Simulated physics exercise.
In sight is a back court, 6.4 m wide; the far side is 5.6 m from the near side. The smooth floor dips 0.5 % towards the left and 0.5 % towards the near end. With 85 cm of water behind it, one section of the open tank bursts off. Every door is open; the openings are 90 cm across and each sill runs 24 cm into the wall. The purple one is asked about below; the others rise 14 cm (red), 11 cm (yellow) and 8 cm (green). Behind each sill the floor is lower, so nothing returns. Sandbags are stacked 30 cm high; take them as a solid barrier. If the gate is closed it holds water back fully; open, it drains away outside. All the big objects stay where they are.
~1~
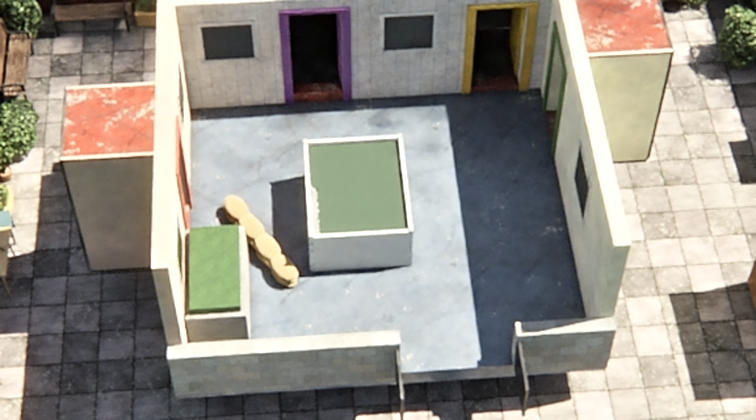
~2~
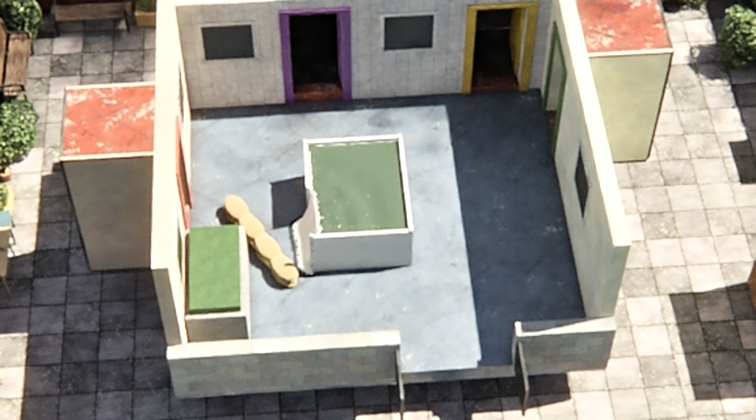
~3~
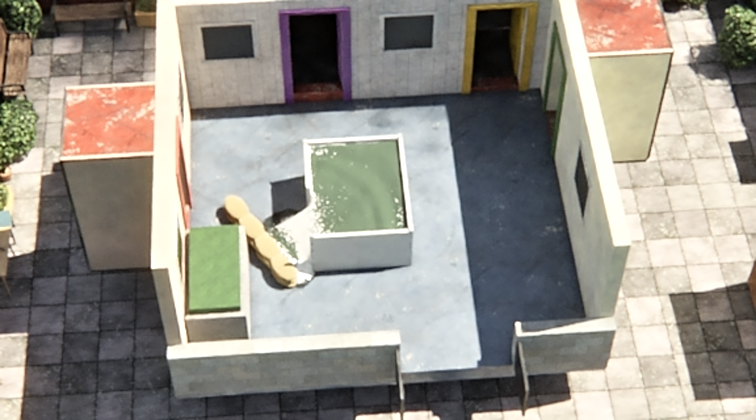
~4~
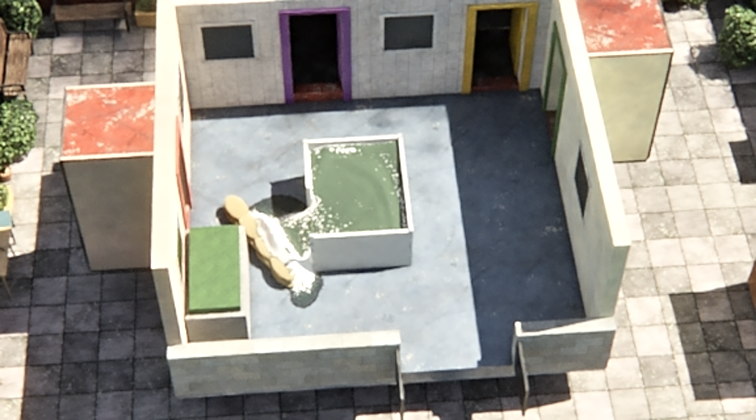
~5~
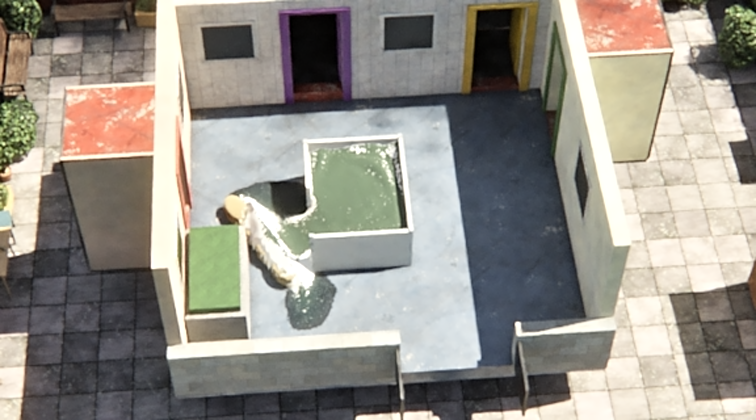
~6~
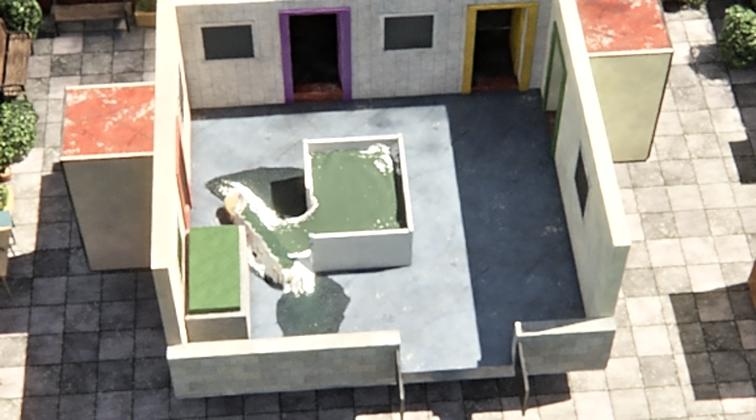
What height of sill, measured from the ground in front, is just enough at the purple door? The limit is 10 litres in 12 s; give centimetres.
It would have to be roughly 13 cm high.
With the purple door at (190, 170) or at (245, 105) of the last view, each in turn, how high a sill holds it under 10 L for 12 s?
Roughly 15 and 25 cm.
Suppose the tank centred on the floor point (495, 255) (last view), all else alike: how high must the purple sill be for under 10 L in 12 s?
Some 10.0 cm.
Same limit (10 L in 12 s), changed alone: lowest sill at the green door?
Roughly 10.0 cm at green.
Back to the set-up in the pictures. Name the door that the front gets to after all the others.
Last comes the green one.
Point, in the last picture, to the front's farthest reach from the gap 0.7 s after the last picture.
Near (191, 109).
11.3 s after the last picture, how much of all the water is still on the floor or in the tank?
About 86 per cent.
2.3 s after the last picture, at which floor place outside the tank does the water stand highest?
Near (288, 265).
Then, 0.7 s after the last picture water covers 35 % of the floor, deepest (60 cm) near (288, 265); it has not reached the purple door.
Then, 2.3 s after the last picture water covers 50 % of the floor, deepest (35 cm) near (288, 265); 14 cm at the purple door, 0 litres in over its 23 cm sill.
Then, 11.3 s after the last picture water covers 95 % of the floor, deepest (10 cm) near (270, 368); 7 cm at the purple door, 0 litres in over its 23 cm sill.
At the purple door as built, the water peaked near 16 cm, 2.9 s after the last picture.
Run again over the same 12 s with other heights there, 21 litres in over 11 cm, 4 litres over 15 cm. The limit of 10 litres is kept from about 13 cm up.
